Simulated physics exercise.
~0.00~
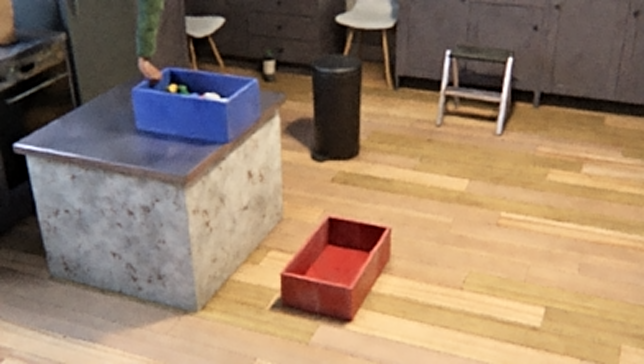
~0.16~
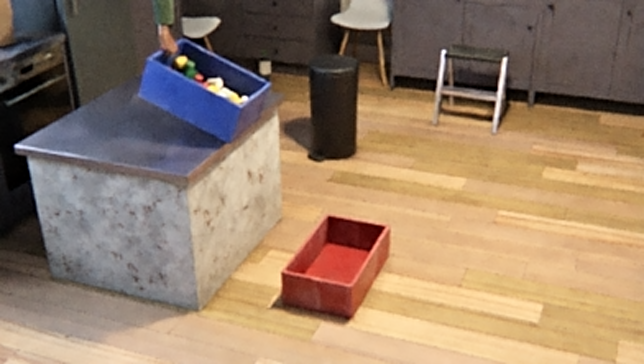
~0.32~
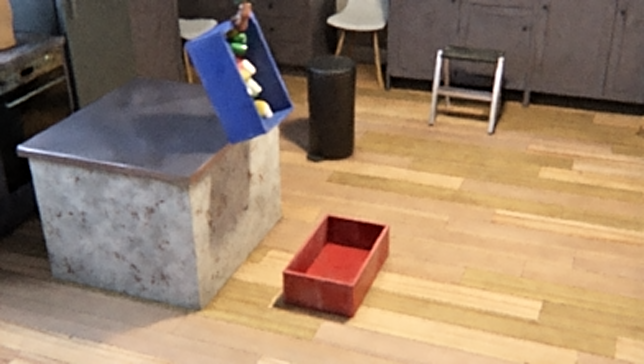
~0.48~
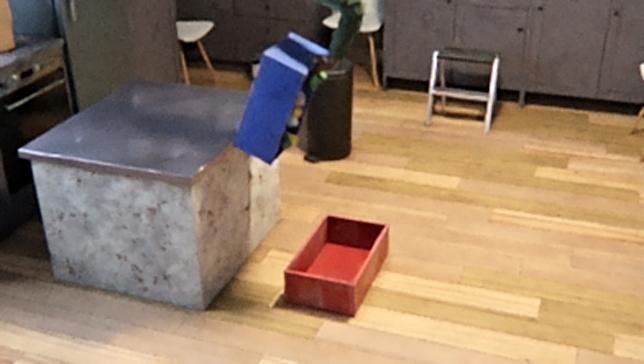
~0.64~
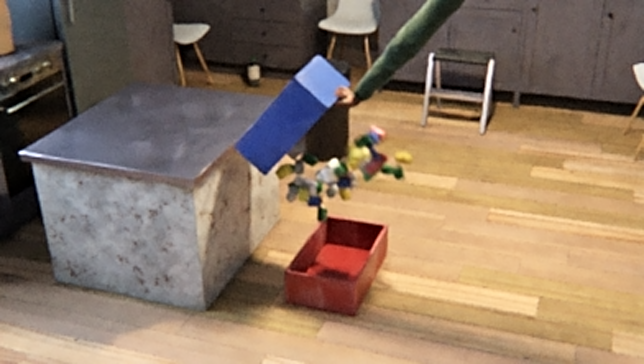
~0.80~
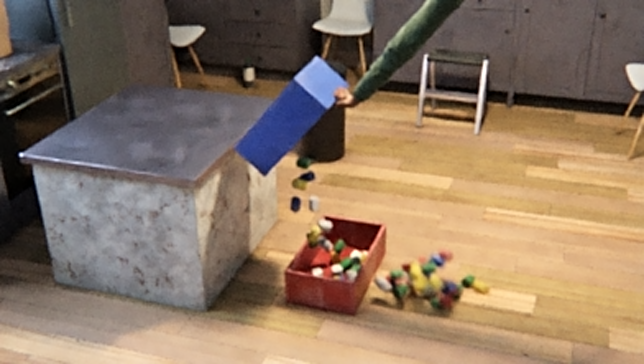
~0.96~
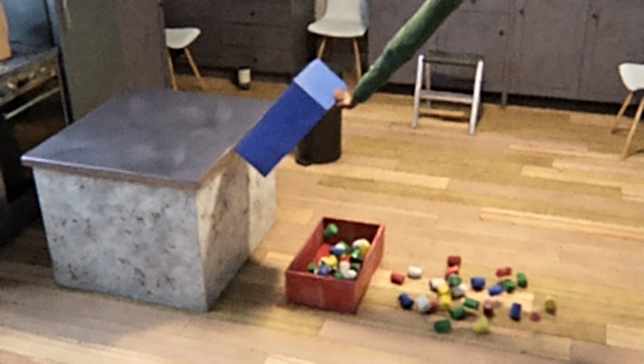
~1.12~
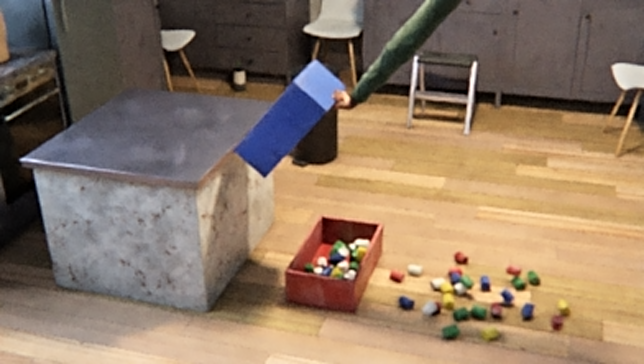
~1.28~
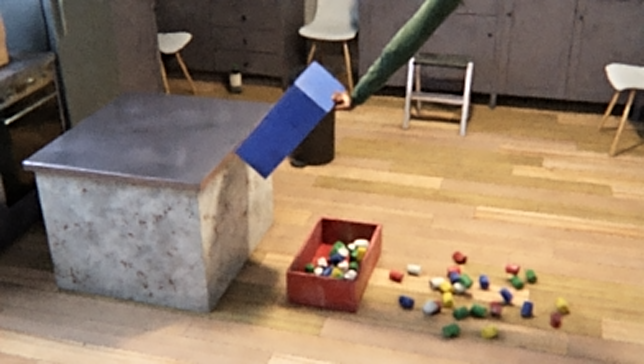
Blue crate tipped off a bench by a hand, spilling small colourful pieces into a red box and across the wooden floor.
